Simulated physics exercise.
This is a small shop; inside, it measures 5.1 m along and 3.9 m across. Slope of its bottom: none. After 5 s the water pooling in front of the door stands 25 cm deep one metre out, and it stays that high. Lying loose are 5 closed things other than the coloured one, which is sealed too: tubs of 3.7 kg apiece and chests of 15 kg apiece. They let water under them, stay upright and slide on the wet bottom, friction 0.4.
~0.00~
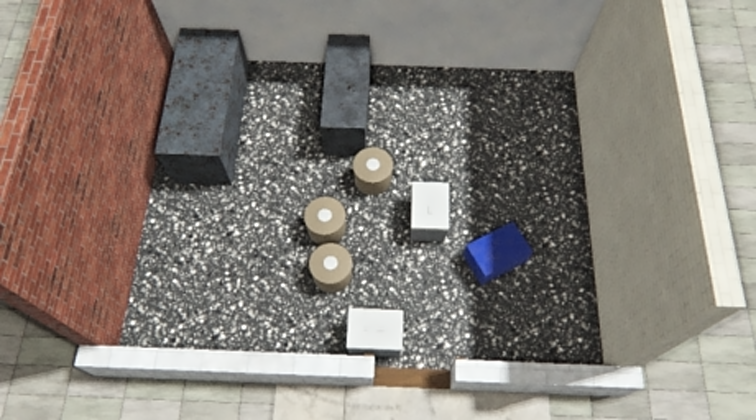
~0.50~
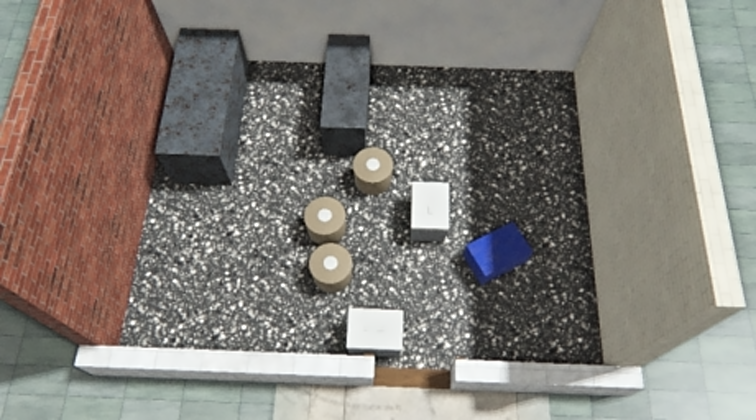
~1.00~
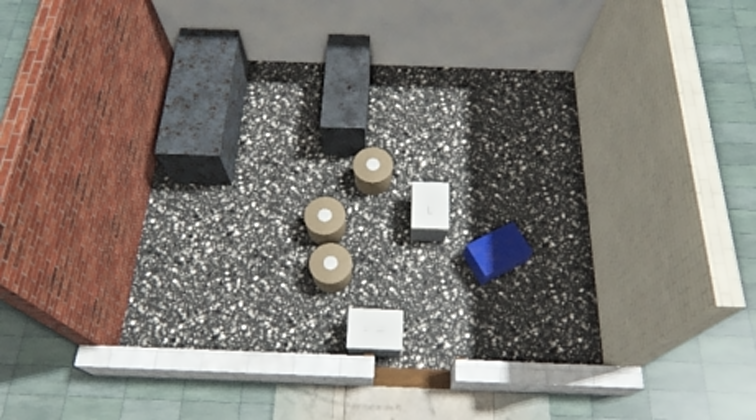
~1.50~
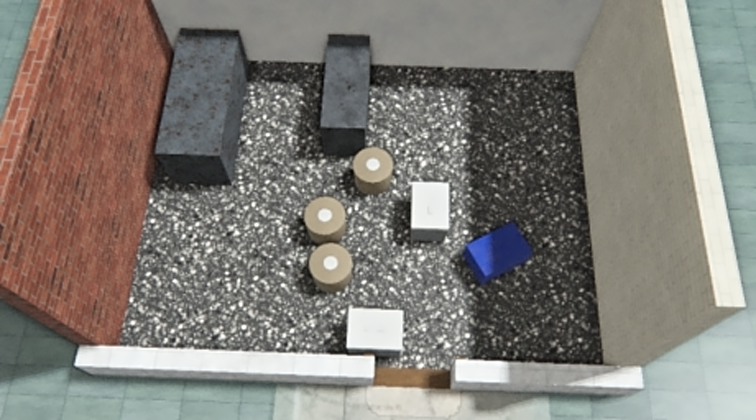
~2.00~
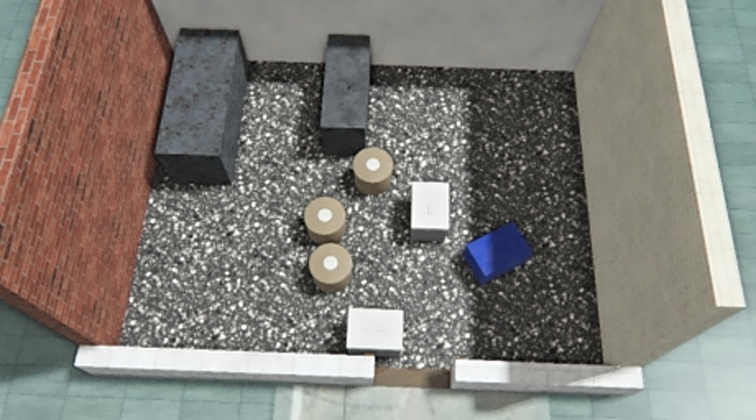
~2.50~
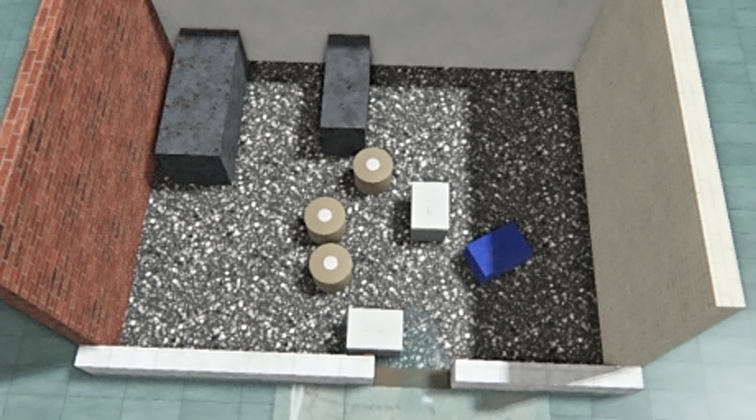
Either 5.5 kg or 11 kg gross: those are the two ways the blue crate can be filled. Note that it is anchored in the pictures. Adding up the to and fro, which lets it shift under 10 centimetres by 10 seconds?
No offered weight is adequate.
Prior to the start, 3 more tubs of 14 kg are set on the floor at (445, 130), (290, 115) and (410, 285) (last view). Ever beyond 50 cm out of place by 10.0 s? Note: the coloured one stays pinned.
Below the mark, below the mark, above the mark.
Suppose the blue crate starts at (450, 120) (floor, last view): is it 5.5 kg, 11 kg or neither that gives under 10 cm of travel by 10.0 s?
Outcome - failure with both.
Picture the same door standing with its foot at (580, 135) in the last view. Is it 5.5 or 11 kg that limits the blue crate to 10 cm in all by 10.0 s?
Short version: Only the heavy mass succeeds.
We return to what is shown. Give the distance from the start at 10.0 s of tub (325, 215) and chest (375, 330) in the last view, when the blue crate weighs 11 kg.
First 60 cm, then 100 cm.
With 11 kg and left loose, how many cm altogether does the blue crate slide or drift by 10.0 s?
About 200 cm.
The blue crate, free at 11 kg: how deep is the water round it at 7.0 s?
Depth: Approx. 5 cm.
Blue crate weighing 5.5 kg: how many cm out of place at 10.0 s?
Around 200 centimetres out of place.
After 3.5 s the blue crate would be 0 cm from its start with 5.5 kg and 0 cm from its start with 11 kg; 1 cm of water round it then.
After 4.5 s the blue crate would be 37 cm from its start with 5.5 kg and 9 cm from its start with 11 kg; 3 cm of water round it then.
After 7.0 s the blue crate would be 186 cm from its start with 5.5 kg and 107 cm from its start with 11 kg; 5 cm of water round it then.
After 10.0 s the blue crate would be 203 cm from its start with 5.5 kg and 172 cm from its start with 11 kg; 10 cm of water round it then.
